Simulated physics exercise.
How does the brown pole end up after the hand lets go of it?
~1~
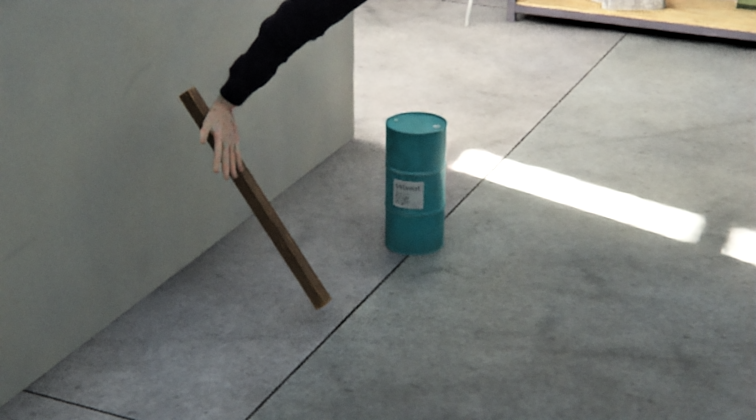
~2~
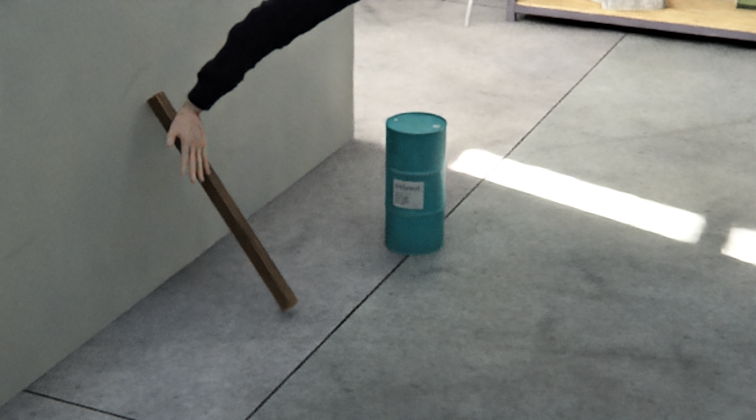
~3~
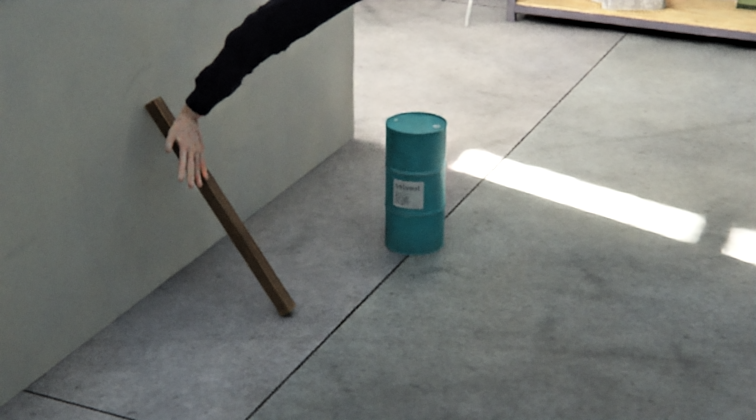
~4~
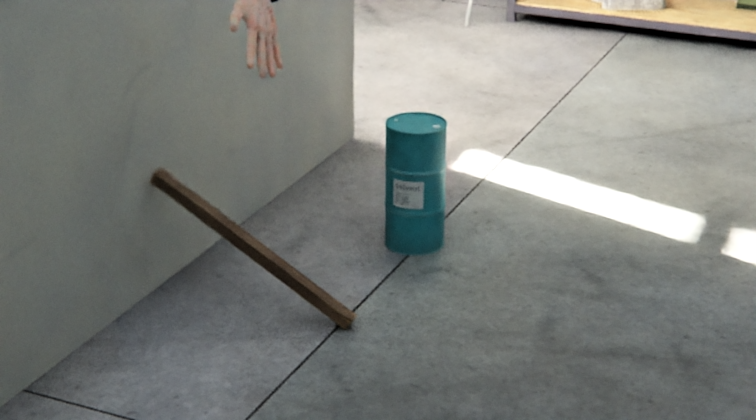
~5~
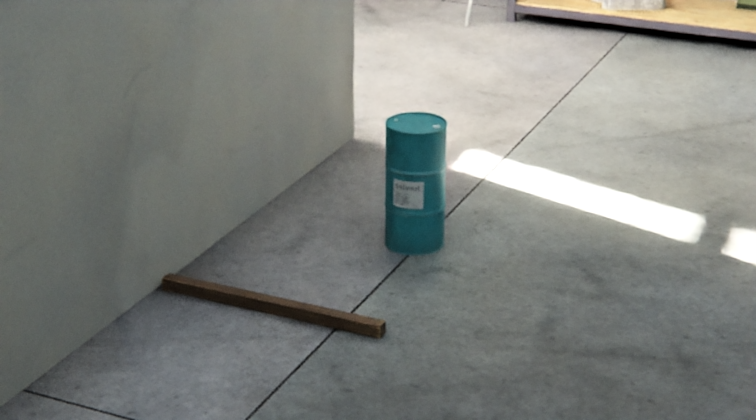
It does not stay leaning against the wall. Its foot slips out to the right and its top slides down, leaving it lying on the floor.
